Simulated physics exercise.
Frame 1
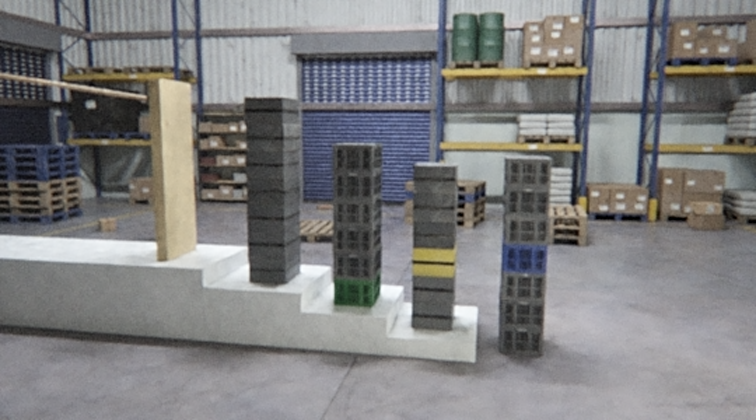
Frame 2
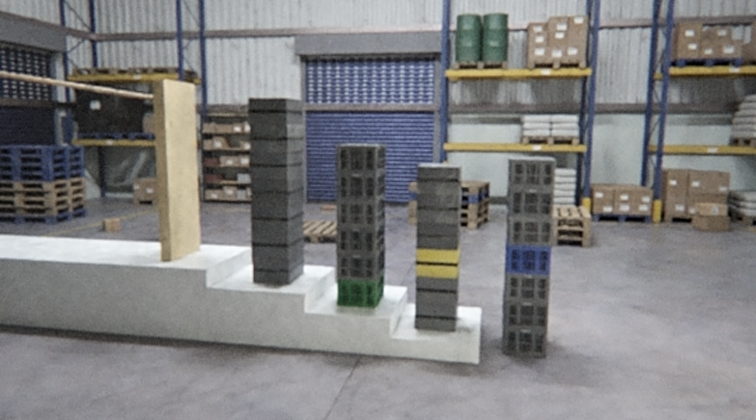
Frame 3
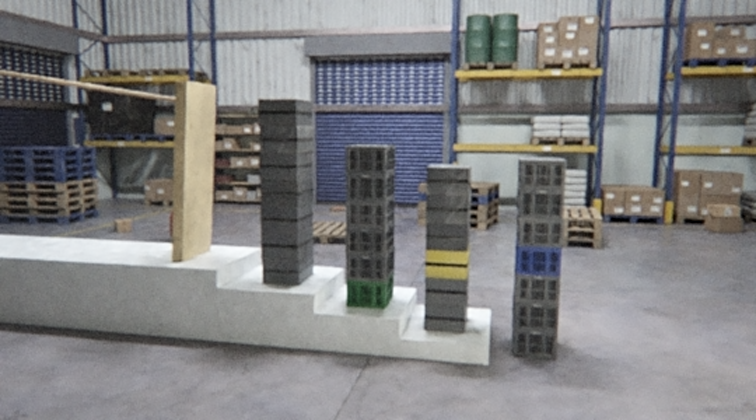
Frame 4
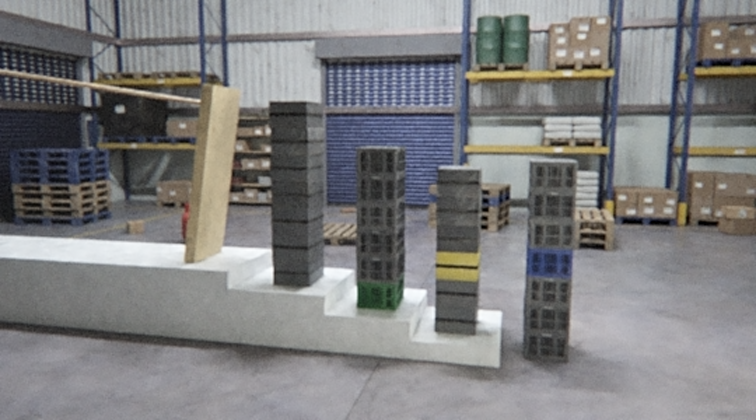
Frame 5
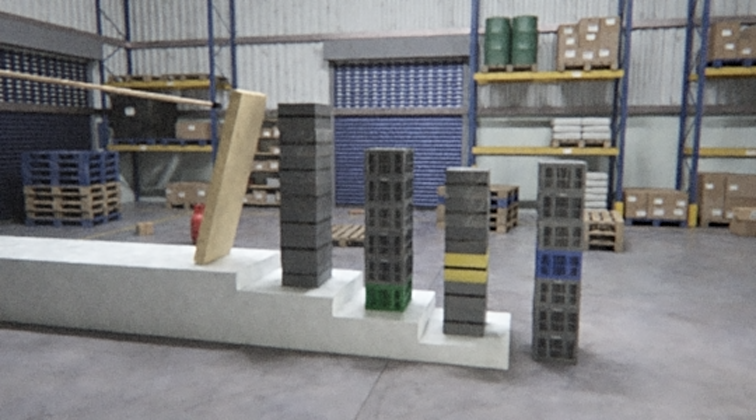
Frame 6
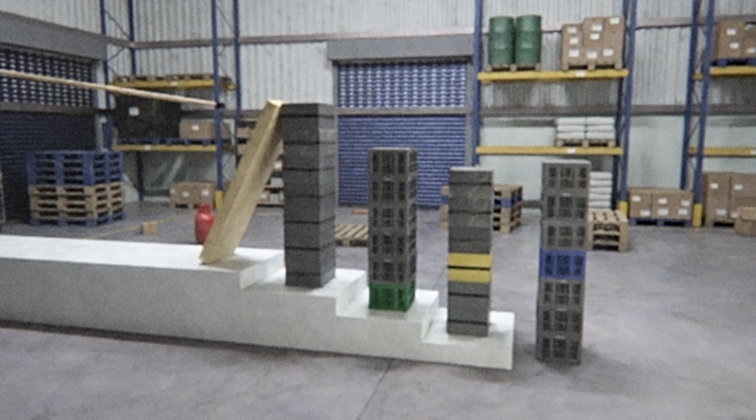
In a warehouse, a pole pushes a wooden board on a stepped platform, and it leans right against undisturbed dark crate stacks.
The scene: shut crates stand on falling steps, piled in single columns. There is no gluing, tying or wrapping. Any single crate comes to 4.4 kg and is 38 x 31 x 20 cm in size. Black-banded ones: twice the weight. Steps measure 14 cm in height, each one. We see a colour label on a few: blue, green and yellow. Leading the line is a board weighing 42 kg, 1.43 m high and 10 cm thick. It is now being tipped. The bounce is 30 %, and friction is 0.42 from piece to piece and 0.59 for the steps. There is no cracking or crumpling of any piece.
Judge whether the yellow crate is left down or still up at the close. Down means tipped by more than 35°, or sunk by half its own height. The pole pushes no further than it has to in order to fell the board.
At the close the yellow crate is down.
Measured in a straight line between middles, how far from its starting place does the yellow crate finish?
Roughly 75 centimetres.
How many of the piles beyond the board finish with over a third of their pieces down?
4.
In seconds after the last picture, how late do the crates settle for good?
Time: About 3.5 s.
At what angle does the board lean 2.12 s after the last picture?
It's tipped some 65 degrees away from upright by then.
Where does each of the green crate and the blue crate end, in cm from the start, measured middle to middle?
Green shifts 0 cm and blue shifts 120 cm.
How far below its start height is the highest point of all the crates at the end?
Something like 85 cm, give or take.
Then, 0.90 s after the last picture, board 55° from upright; 1 of the 26 crates down; yellow crate unmoved.
Then, 1.54 s after the last picture, board 67° from upright; 6 of the 26 crates down; yellow crate leaning 18°; green crate leaning 17°.
Then, 2.12 s after the last picture, board 67° from upright; 22 of the 26 crates down; yellow crate leaning 64°, 24 cm lower; blue crate leaning 50°, 23 cm lower.
Then, 2.60 s after the last picture, board 67° from upright; 22 of the 26 crates down; yellow crate on its side; blue crate on its side.
At rest, board 67° from upright; 22 of the 26 crates down; yellow crate on its side; blue crate on its side; green crate shifted 20 mm. As the last picture would show them, middles, yellow crate near (560, 305), blue crate near (712, 348).
